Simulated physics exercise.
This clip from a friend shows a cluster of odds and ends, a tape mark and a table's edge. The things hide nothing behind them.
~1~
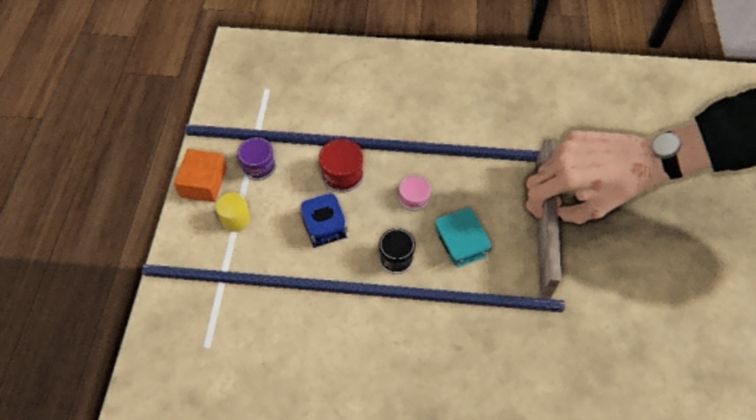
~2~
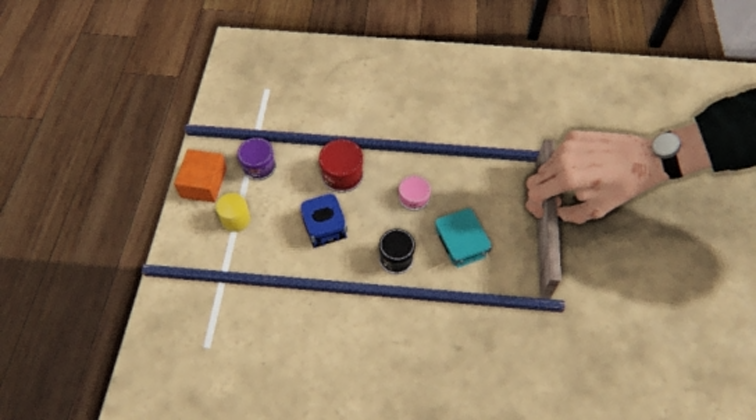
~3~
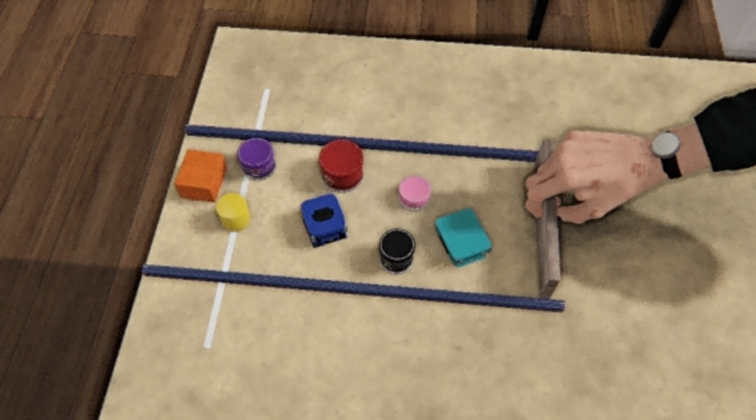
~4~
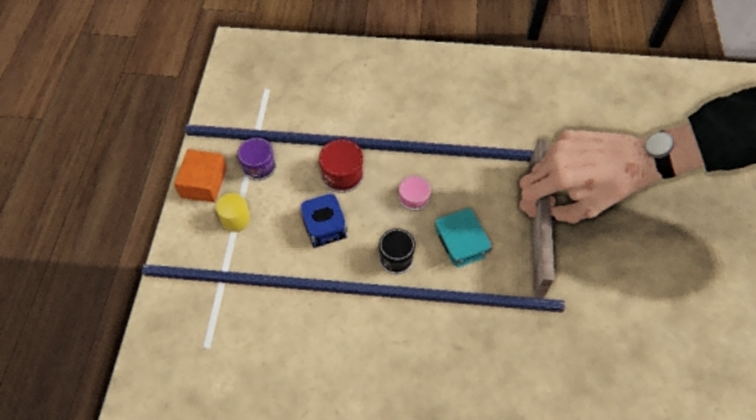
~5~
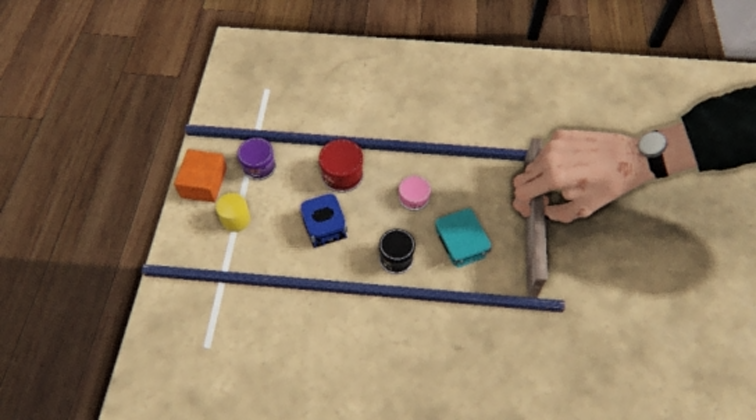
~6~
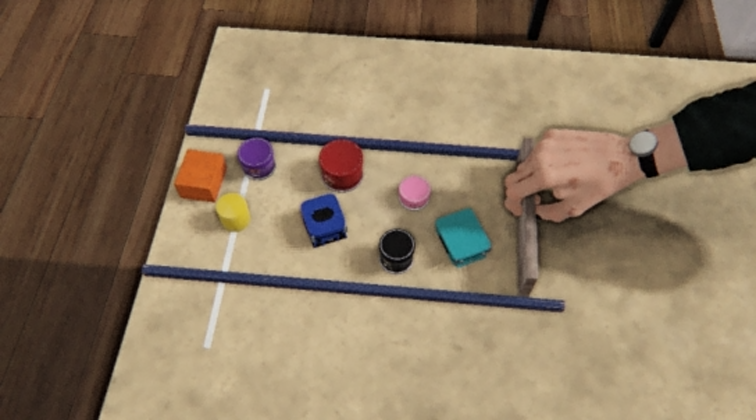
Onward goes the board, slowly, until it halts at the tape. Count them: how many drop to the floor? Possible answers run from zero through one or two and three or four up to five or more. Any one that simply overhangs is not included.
Well, a single one or a pair drops off the table this time.
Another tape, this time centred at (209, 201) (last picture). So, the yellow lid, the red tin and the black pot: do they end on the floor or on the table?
Going one by one, the yellow lid ends up off, the red tin is not lost, the black pot is not lost.
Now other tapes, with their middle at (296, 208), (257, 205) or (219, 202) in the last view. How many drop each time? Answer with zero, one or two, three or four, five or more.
Zero; zero; either three or four.
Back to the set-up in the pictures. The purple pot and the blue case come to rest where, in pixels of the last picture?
(190, 157), and the other (180, 207).
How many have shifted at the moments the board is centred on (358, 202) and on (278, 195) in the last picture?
At the first point the count is 5, at the second it's 8.
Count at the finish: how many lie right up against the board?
Looks like 4 of them, all told.
Early on, none off yet; orange block at rest near (201, 176); yellow lid at rest near (234, 213); purple pot at rest near (257, 159).
Finally, the number that fall off is one or two; lost, yellow lid and orange block.
